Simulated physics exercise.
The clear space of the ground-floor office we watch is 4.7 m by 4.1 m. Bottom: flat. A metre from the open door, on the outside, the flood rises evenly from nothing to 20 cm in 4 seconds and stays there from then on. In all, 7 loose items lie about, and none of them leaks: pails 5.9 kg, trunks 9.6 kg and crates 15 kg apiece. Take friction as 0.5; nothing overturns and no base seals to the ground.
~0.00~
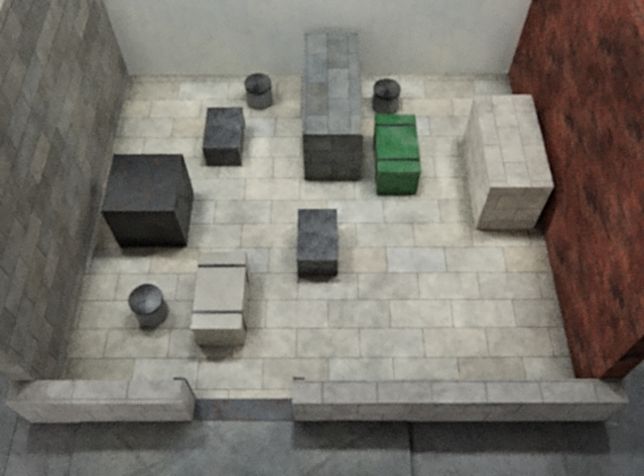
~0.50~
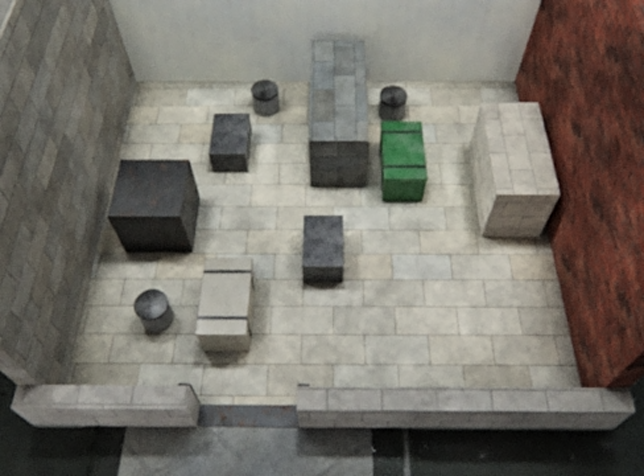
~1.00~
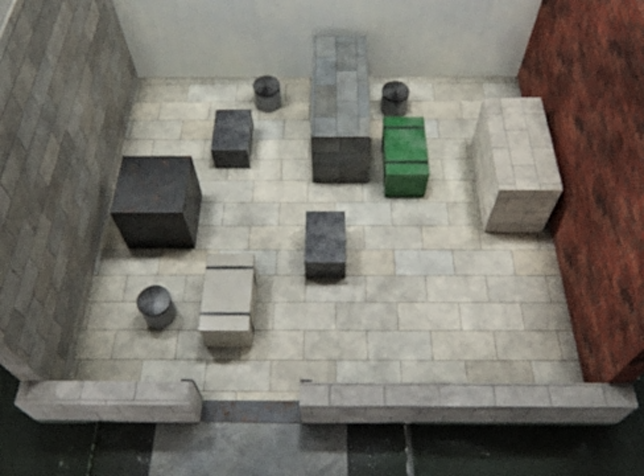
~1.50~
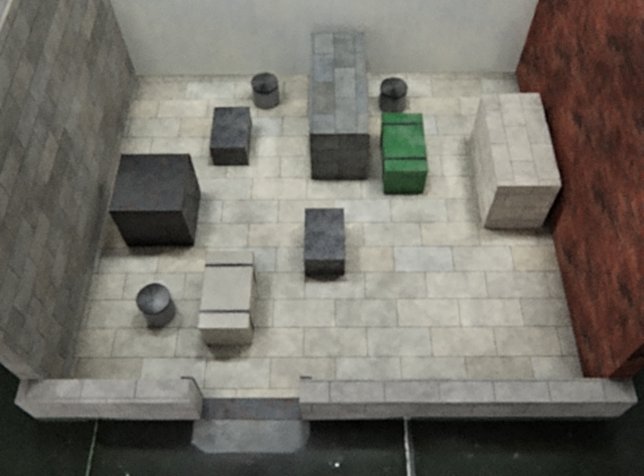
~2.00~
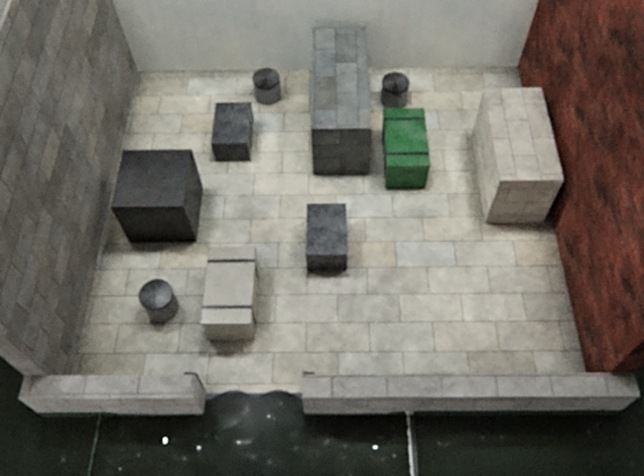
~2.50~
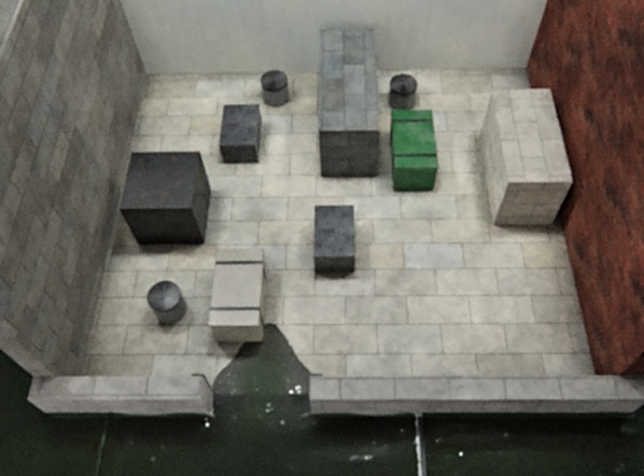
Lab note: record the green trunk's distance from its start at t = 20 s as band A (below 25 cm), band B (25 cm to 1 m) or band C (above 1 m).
It gets pushed a bit.
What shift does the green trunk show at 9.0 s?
Displacement near 0 cm.
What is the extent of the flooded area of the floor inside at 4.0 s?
Some 4.0 m2 of it.
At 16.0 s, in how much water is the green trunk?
Close to 8 centimetres.
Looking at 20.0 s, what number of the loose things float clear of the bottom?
7.
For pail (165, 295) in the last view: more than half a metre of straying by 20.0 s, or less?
That one is smaller.
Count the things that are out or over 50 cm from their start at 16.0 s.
Count then: 4.
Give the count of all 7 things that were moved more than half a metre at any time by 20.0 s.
By my tally, 6.
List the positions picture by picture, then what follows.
The green trunk at (397, 142) rests on the ground; water covers 0.0 m2; 0 of 7 have shifted, in the first frame.
The green trunk at (404, 149), on the bottom; 0.0 m2 under water; 0 of 7 have shifted, in the second frame.
The green trunk at (406, 145) rests on the ground; water covers 0.0 m2; 0 of 7 have shifted, in the third frame.
The green trunk at (404, 141) rests on the ground; 0.0 m2 under water; 0 of 7 have shifted, in the fourth frame.
The green trunk at (406, 136) rests on the ground; water covers 0.0 m2; 0 of 7 have shifted, in the fifth frame.
The green trunk at (414, 138), on the bottom; water covers 0.4 m2; 0 of 7 have shifted, in the sixth frame.
After 4.0 s the green trunk is near (414, 138), 0.0 m from its start, aground; 0 afloat.
After 9.0 s the green trunk is near (414, 138), 0.0 m from its start, aground; 1 afloat.
After 16.0 s the green trunk is near (435, 116), 0.3 m from its start, afloat; 4 afloat.
After 20.0 s the green trunk is near (408, 83), 0.7 m from its start, afloat; 7 afloat.
